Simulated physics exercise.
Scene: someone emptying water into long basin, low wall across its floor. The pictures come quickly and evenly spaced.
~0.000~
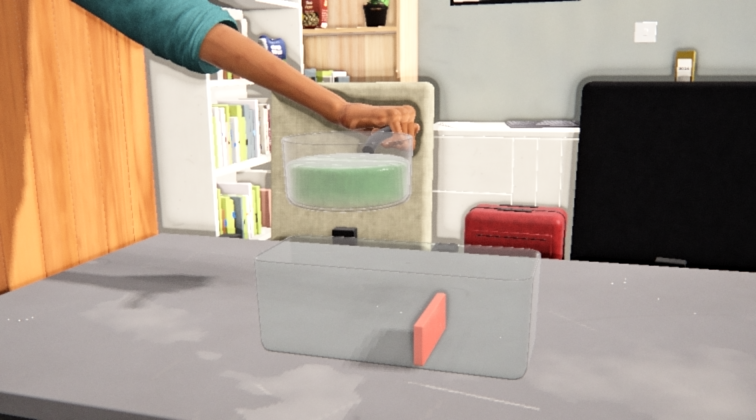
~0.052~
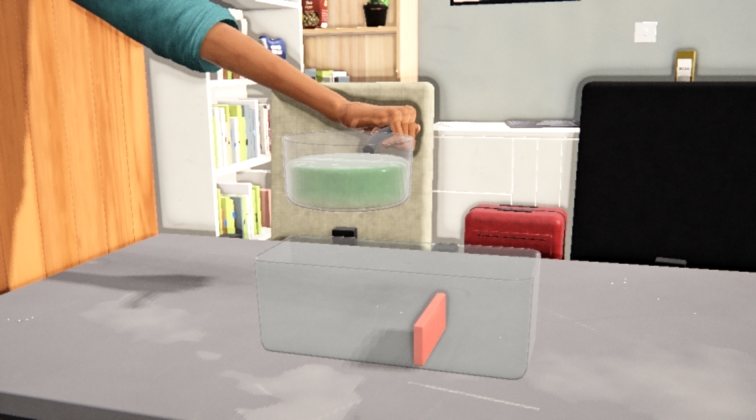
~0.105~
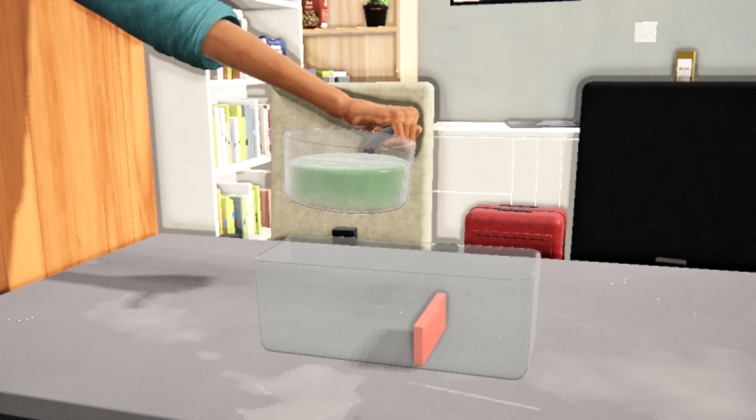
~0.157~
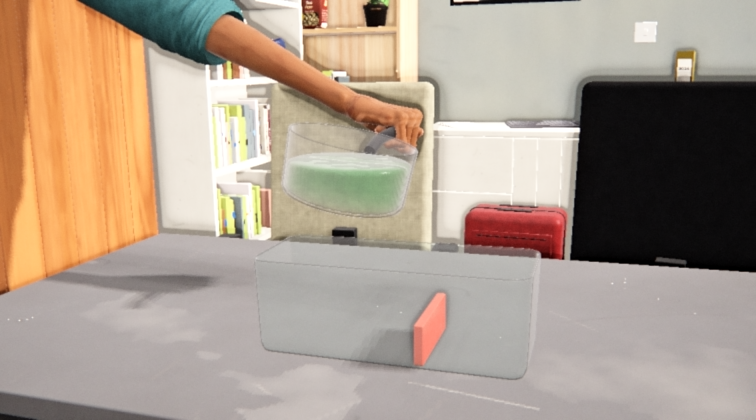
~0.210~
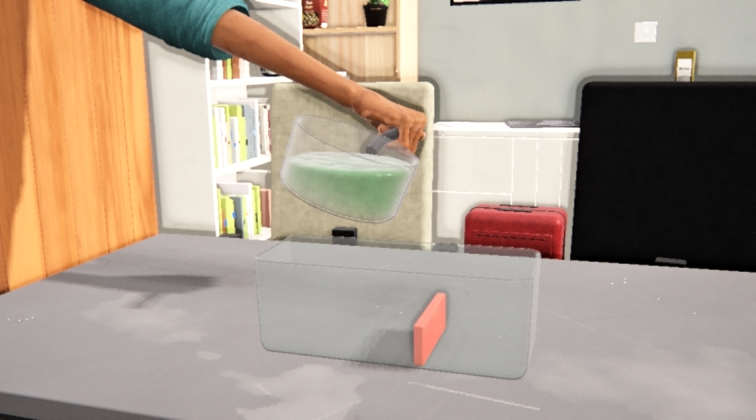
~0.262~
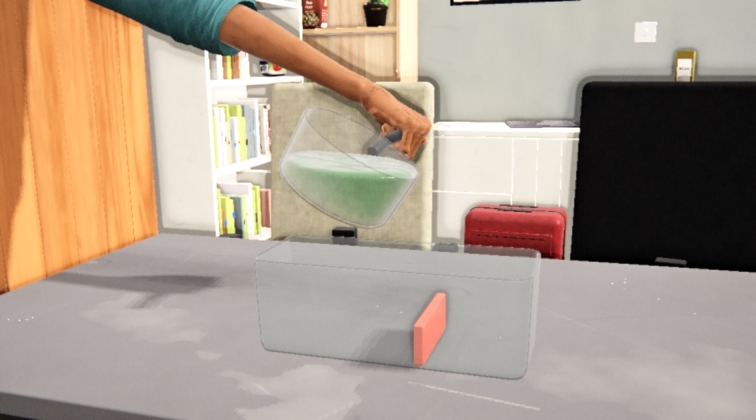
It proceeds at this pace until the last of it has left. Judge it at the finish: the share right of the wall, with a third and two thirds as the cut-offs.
At the finish, the right of the wall has a third to two thirds.
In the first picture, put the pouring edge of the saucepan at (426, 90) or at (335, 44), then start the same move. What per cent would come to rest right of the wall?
The first gives 80 %, the second 5 %.
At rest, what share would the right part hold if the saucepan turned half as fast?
It comes to some 70 in a hundred.
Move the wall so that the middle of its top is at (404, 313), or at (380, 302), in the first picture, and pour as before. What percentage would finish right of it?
The first placement gives around 85 percent, the second 90 percent.
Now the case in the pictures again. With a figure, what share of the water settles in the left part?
Share approx. 50 per cent.
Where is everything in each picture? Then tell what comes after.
Tilt 0°; pouring edge (409, 141); surface from (294, 160) to (408, 163); the long basin's rim runs from (273, 248) to (536, 266); the wall's top is at (431, 310), in the first picture.
Tilt 1°; pouring edge (410, 142); surface from (294, 160) to (408, 164), in the second picture.
Tilt 6°; pouring edge (412, 147); surface from (294, 158) to (409, 165), in the third picture.
Tilt 13°; pouring edge (414, 156); surface from (294, 158) to (410, 167), in the fourth picture.
Tilt 22°; pouring edge (415, 167); surface from (292, 156) to (413, 168), in the fifth picture.
Tilt 32°; pouring edge (415, 180); surface from (291, 154) to (417, 174), in the sixth picture.
A moment on, the saucepan is tipped on its side and 36 per cent is still to pour, 2 is left of the wall and 29 right of it.
Next, the saucepan is tipped on its side and 12 per cent is still to pour, 24 is left of the wall and 56 right of it.
Then the saucepan is tipped on its side and 3 per cent is still to pour, 43 is left of the wall and 51 right of it.
Later the saucepan is tipped on its side and 1 per cent is still to pour, 50 is left of the wall and 48 right of it.
Finally, 51 per cent lies left of the wall, 48 right of it and 1 outside.
